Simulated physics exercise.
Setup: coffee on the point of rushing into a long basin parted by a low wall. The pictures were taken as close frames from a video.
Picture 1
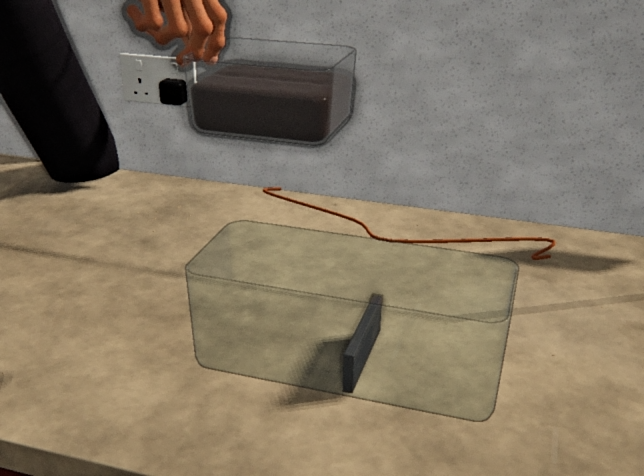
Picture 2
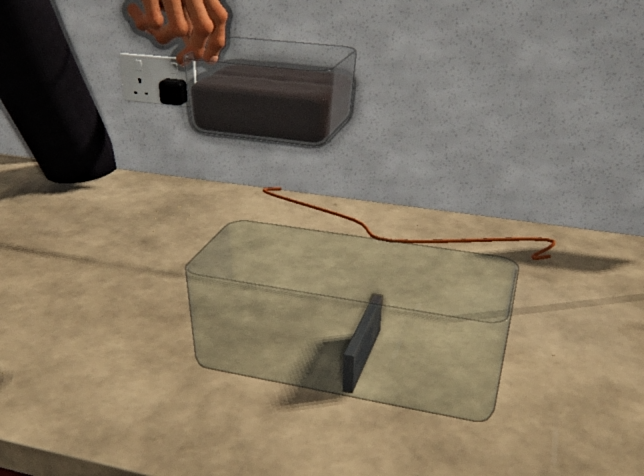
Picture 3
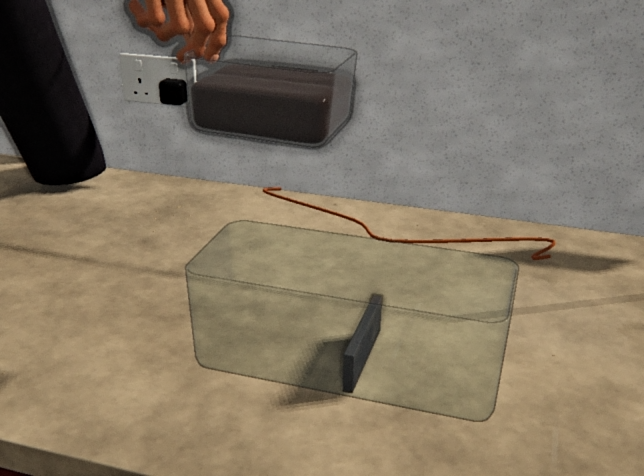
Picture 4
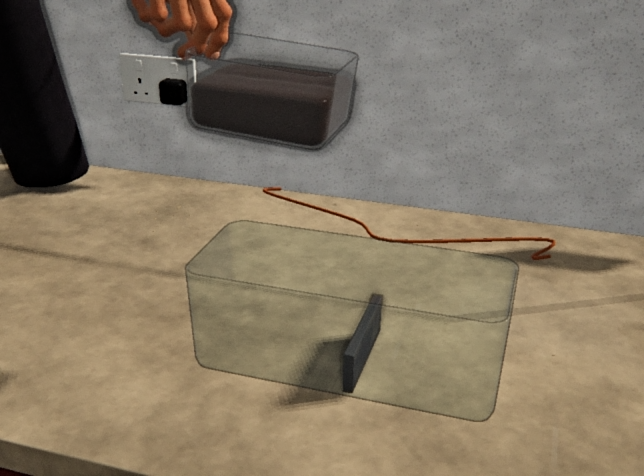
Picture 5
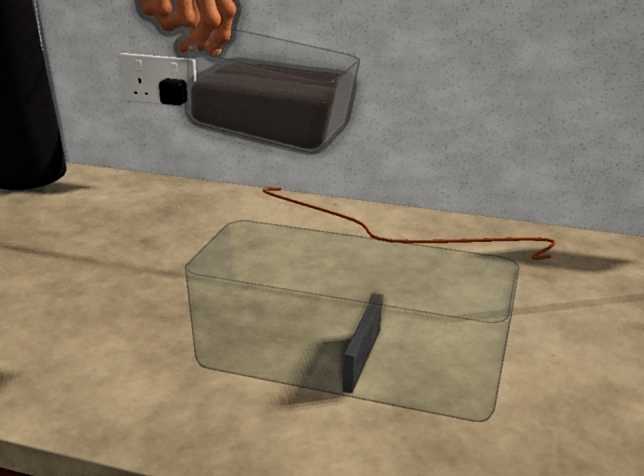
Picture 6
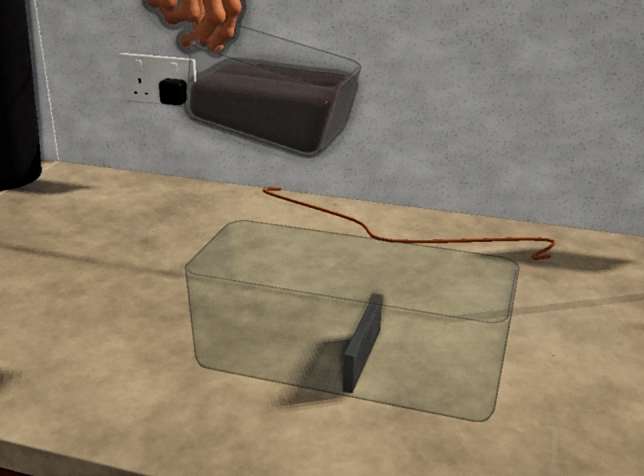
We see a hand beside a clear container of dark brown liquid, which slowly tilts down to the right above a long transparent basin with a low dividing wall, while a dark cylindrical object at left shifts leftward.
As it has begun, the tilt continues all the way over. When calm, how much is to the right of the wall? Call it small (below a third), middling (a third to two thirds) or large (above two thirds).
Large.
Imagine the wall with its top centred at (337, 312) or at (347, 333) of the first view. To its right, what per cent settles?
Roughly 95 % and then 85 %.
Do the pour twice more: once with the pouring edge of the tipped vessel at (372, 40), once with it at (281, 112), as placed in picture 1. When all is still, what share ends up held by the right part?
Result, first then second: About 90 % and about 0 %.
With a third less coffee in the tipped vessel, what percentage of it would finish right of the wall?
Result: Around 70 per cent.
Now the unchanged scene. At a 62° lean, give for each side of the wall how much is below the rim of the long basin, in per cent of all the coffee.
I'd put the left part near 0 per cent and the right part near 5.
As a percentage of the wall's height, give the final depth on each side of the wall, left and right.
On the left it is 10 per cent, on the right 50.
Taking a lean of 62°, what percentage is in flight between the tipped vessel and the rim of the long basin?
Near 35 %.
A moment on, the tilt is 62° and 59 per cent is still to pour, 1 is left of the wall and 4 right of it.
Next, the tilt is 93° and 15 per cent is still to pour, 4 is left of the wall and 67 right of it.
Then the tilt is 98° and 2 per cent is still to pour, 20 is left of the wall and 74 right of it.
Later the tilt is 98° and 0 per cent is still to pour, 24 is left of the wall and 75 right of it.
Finally, 24 per cent lies left of the wall, 75 right of it and 1 outside.
